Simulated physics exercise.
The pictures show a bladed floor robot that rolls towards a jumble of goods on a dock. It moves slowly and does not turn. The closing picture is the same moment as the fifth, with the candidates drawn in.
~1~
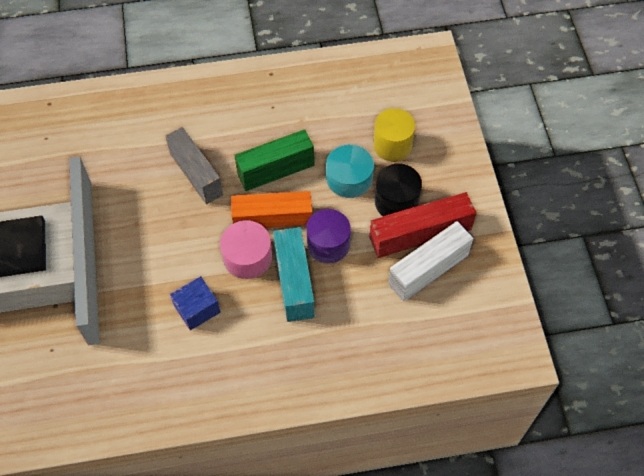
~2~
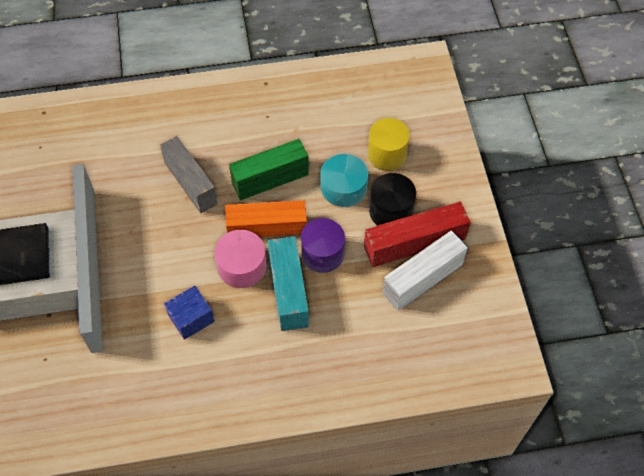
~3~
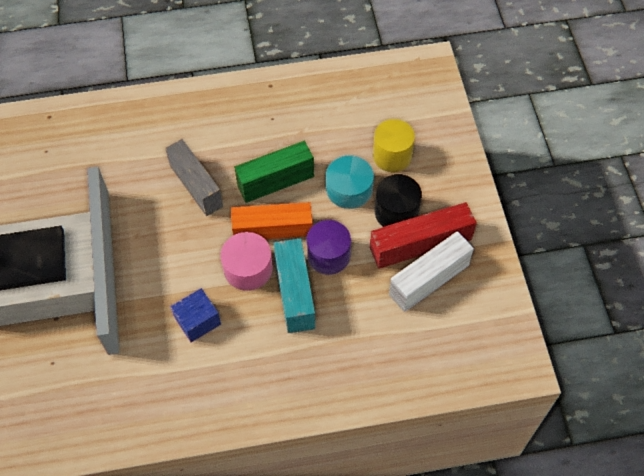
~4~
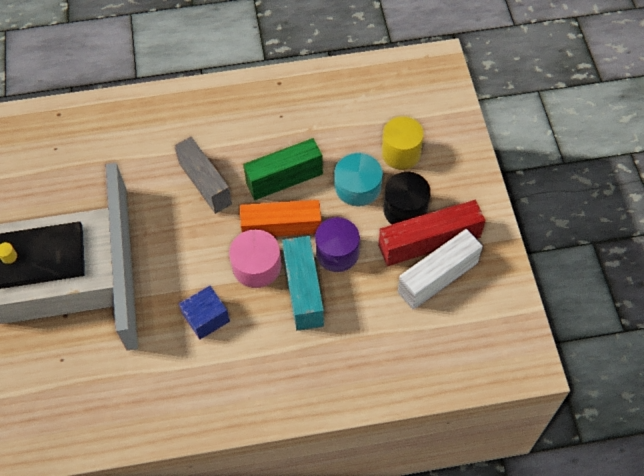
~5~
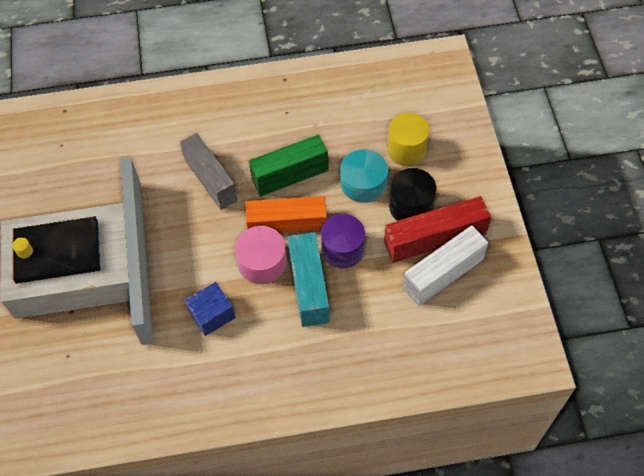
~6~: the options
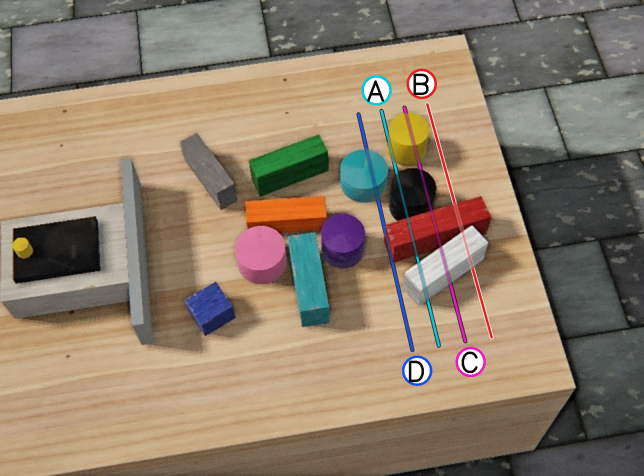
A grey-bladed floor robot creeps slowly to the right across a pale wooden dock, its blade facing a jumble of coloured bars, canisters and a blue crate, which all lie still as the gap between them narrows slightly.
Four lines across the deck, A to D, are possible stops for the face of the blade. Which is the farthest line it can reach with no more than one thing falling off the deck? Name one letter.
No farther than A.
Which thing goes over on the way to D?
The red bar goes over.
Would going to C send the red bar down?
Yes.
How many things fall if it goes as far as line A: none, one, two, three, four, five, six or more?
One.
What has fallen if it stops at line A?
The red bar.
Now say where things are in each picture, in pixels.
Orange stick (272, 211); grey bar (194, 166); blue crate (195, 303), in the first frame.
Robot (11, 254); black canister (392, 202), in the second frame.
Robot (27, 257); turquoise bar (295, 286), in the third frame.
Robot (47, 253); red bar (431, 233), in the fourth frame.
Robot (62, 248); green stick (289, 166); pink canister (261, 255); purple canister (343, 241), in the fifth frame.
On the copy, A at (408, 220); B at (457, 212); C at (433, 216); D at (384, 224).
On A. First, robot (163, 232); blue crate (268, 300); grey bar (240, 165).
Then, robot (264, 217); red bar (481, 219); white stick (455, 265).
Finally, robot (339, 206); red bar over the edge; black canister (505, 180); one fallen.
By contrast, B drops five; C drops two; D is within the limit but short.
